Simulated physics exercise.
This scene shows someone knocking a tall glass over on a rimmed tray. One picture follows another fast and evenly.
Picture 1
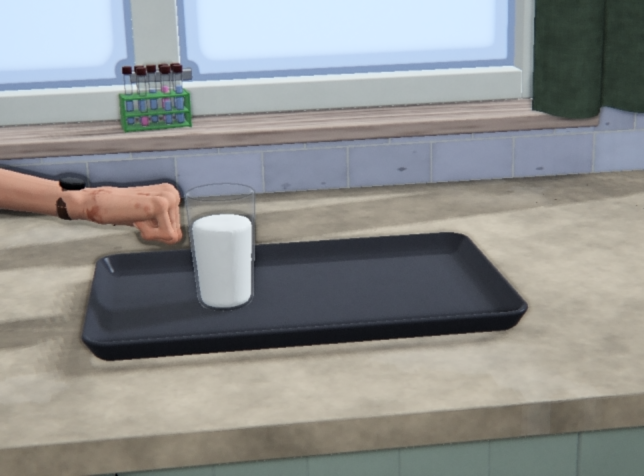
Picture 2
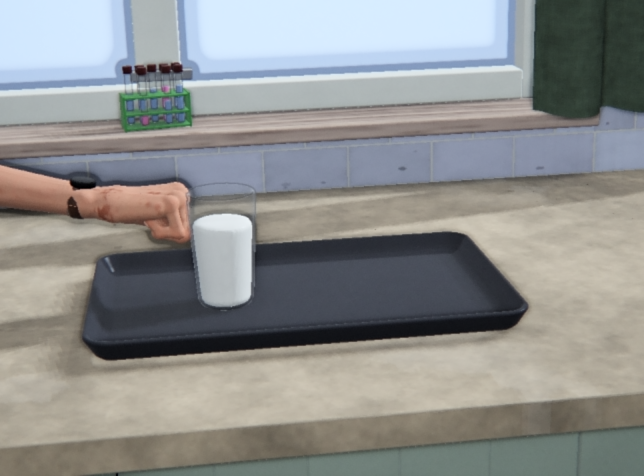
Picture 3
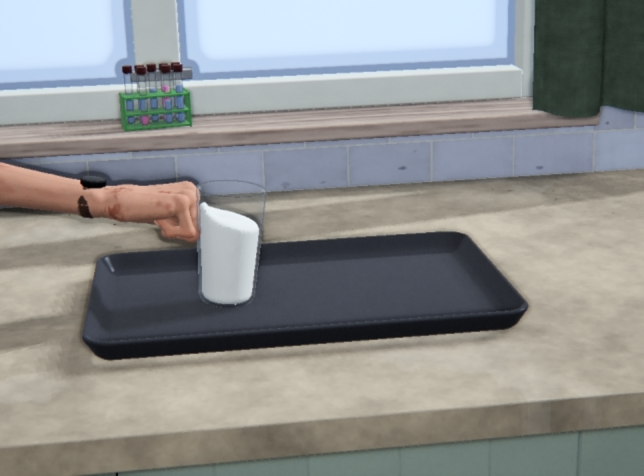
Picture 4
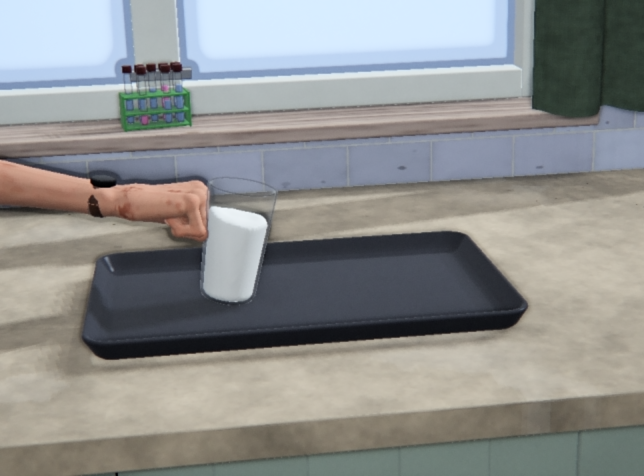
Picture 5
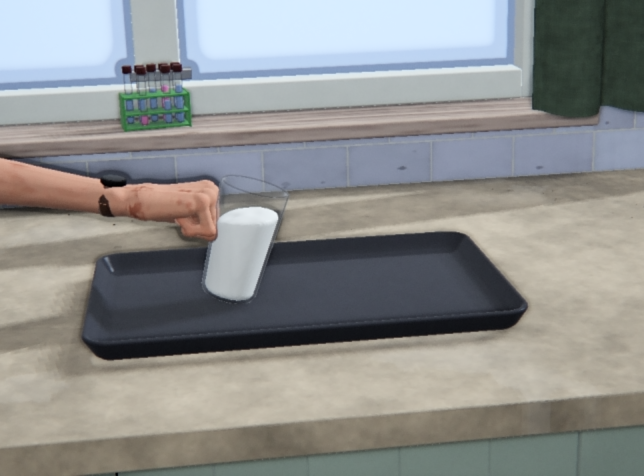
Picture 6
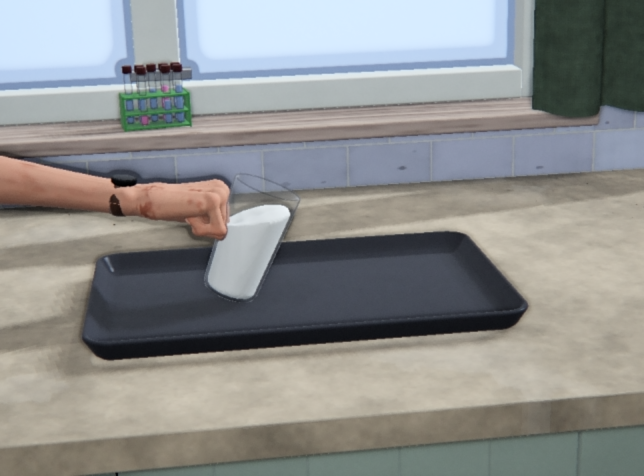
A hand reached in from the left and pushed the upper side of a tall glass of milk on a dark tray, and the glass leaned farther and farther right as the milk shifted inside.
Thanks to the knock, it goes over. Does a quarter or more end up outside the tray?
Over a quarter departs.
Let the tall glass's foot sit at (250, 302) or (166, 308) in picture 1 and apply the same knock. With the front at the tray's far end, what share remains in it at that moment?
Note: Case one near 75 in a hundred, case two near 55 in a hundred.
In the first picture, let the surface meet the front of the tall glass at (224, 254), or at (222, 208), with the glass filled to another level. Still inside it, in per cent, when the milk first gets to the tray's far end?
About 60 per cent first, about 60 per cent second.
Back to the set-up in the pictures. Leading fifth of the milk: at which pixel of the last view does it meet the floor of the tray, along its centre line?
I'd mark it somewhere close to pixel (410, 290).
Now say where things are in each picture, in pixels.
In the first frame, it leans 0°; its right rim is at (253, 192); the milk meets the walls at (192, 224) and (250, 220); the tray's far rim is at (493, 268); the tray is clear ahead.
In the second frame, it leans 0°; its right rim is at (254, 191); the milk meets the walls at (193, 223) and (251, 219).
In the third frame, it leans 5°; its right rim is at (265, 191); the milk meets the walls at (201, 206) and (257, 223).
In the fourth frame, it leans 11°; its right rim is at (275, 192); the milk meets the walls at (209, 208) and (266, 218).
In the fifth frame, it leans 17°; its right rim is at (287, 195); the milk meets the walls at (217, 221) and (278, 213).
In the sixth frame, it leans 23°; its right rim is at (298, 199); the milk meets the walls at (223, 222) and (289, 209).
A moment on, the tall glass is falling and 100 per cent is in the glass, 0 on the tray and 0 above or beyond its rim.
Next, the tall glass lies on its side and 88 per cent is in the glass, 7 on the tray and 5 above or beyond its rim.
Then the tall glass lies on its side and 50 per cent is in the glass, 40 on the tray and 10 above or beyond its rim.
Later the tall glass lies on its side and 25 per cent is in the glass, 40 on the tray and 34 above or beyond its rim.
Finally, 66 per cent is held by tray and glass, 34 is off the tray.
